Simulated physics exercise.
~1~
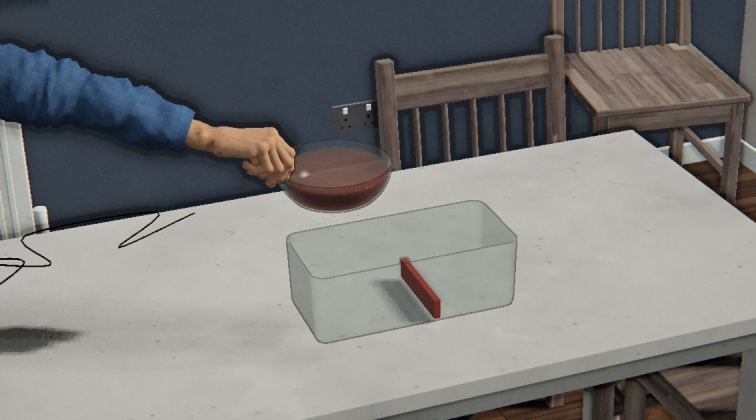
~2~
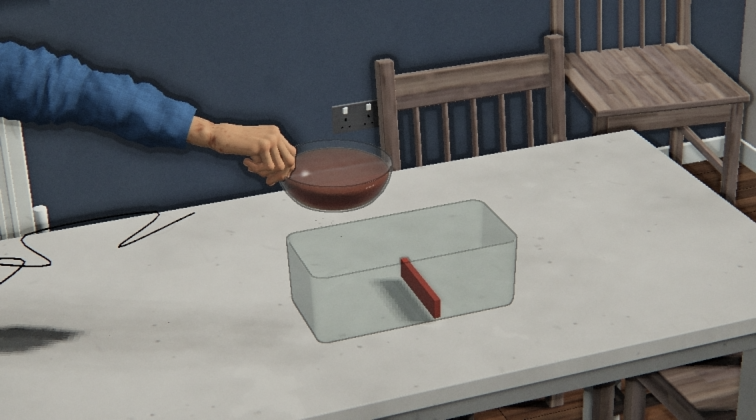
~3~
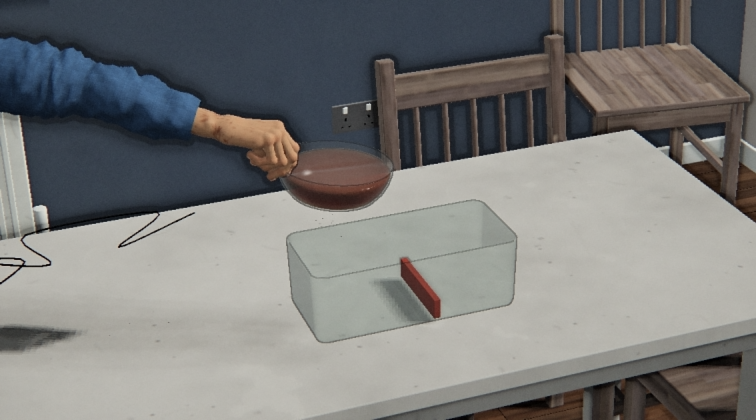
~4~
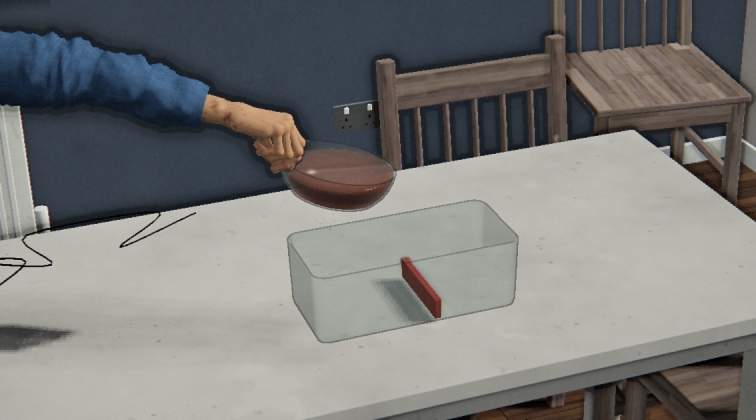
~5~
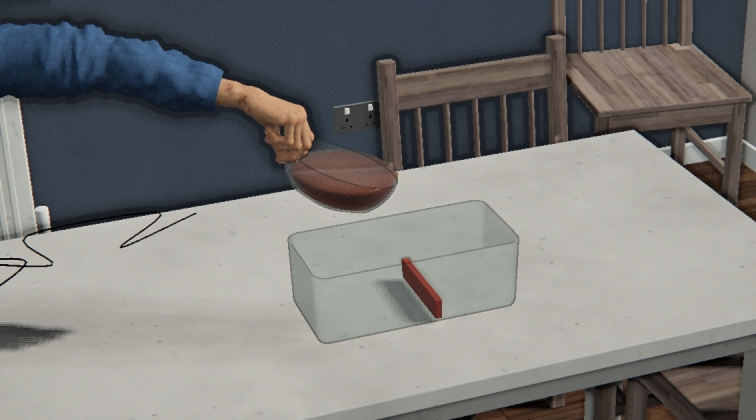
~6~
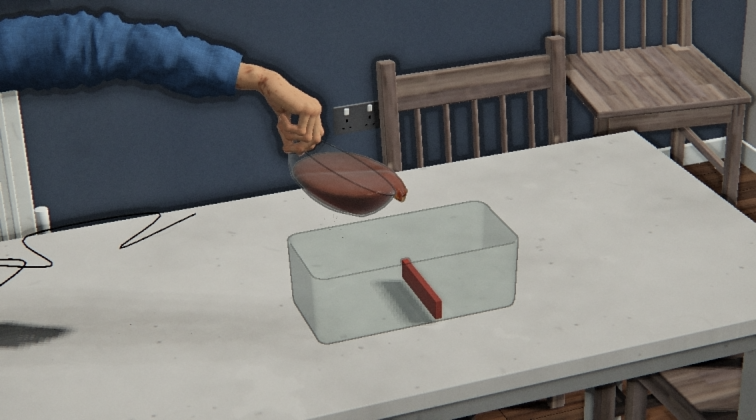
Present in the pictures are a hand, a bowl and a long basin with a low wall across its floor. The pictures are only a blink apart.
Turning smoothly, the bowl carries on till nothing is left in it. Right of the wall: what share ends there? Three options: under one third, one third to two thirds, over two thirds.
Answer: One third to two thirds.
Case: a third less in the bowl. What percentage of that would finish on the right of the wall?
About 35 parts in a hundred, give or take.
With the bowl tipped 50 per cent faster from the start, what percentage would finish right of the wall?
Some 40 per cent.
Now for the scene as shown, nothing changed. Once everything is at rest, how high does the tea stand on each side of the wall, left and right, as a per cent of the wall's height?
Once it is still, the left part shows 50 per cent and the right part 60.
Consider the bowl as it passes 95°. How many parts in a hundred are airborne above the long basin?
It comes to 15 per cent or so.
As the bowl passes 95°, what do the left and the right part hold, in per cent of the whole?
Left 30 %, right 50 %.
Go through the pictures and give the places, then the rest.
Tilt 0°; pouring edge (388, 155); surface from (280, 177) to (385, 159); the long basin's rim runs from (299, 258) to (500, 220); the wall's top is at (420, 280), in the first frame.
Tilt 1°; pouring edge (389, 156); surface from (280, 176) to (385, 160), in the second frame.
Tilt 6°; pouring edge (390, 159); surface from (281, 174) to (386, 161), in the third frame.
Tilt 13°; pouring edge (392, 166); surface from (285, 173) to (389, 163), in the fourth frame.
Tilt 22°; pouring edge (393, 175); surface from (289, 172) to (391, 170); 3 per cent is over the edge, in the fifth frame.
Tilt 33°; pouring edge (391, 186); surface from (293, 174) to (378, 174); 12 per cent is over the edge, in the sixth frame.
A moment on, the bowl is tipped on its side and 5 per cent is still to pour, 32 is left of the wall and 49 right of it.
Next, the bowl is tipped right over and 0 per cent is still to pour, 46 is left of the wall and 48 right of it.
Then the bowl is tipped right over and 0 per cent is still to pour, 51 is left of the wall and 47 right of it.
Later the bowl is tipped right over and 0 per cent is still to pour, 53 is left of the wall and 45 right of it.
In the end 53 per cent lies left of the wall, 44 right of it and 2 outside.
